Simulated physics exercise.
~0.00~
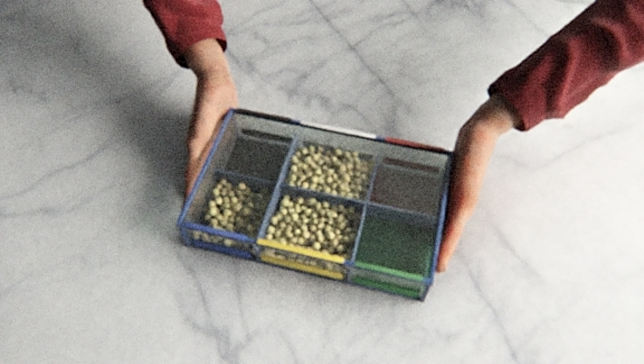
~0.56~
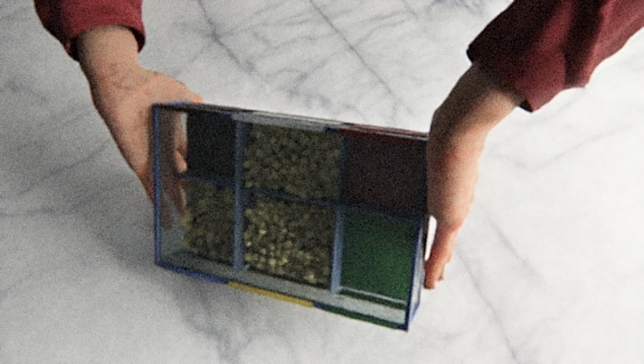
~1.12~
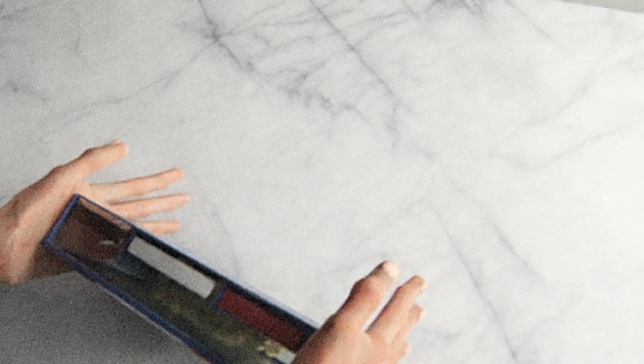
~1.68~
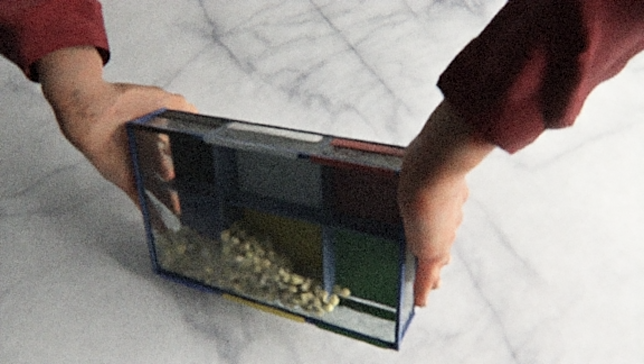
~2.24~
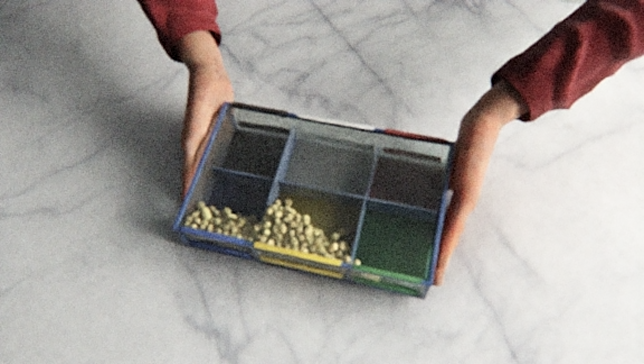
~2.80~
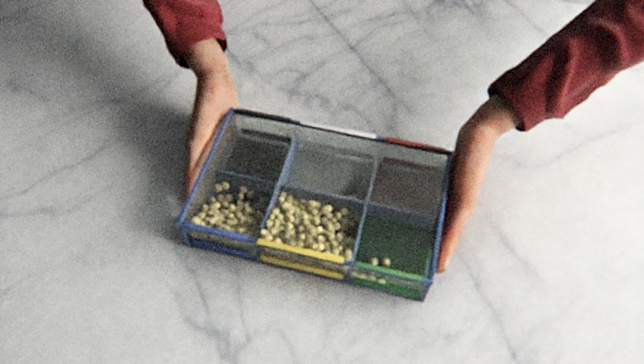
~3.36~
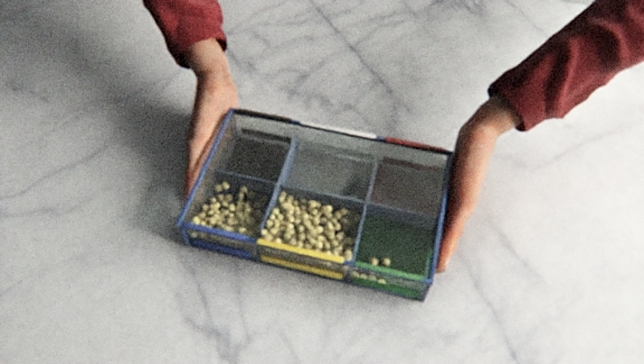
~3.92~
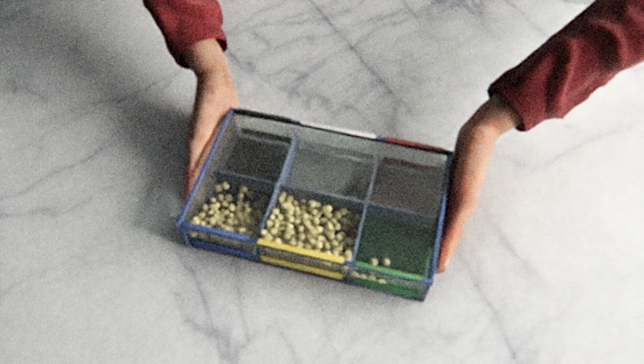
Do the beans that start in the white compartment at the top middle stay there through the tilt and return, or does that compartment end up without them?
The white compartment ends up without its beans. The blue and yellow compartments hold nearly all of them, with only a few in green and none to be seen in black or red.
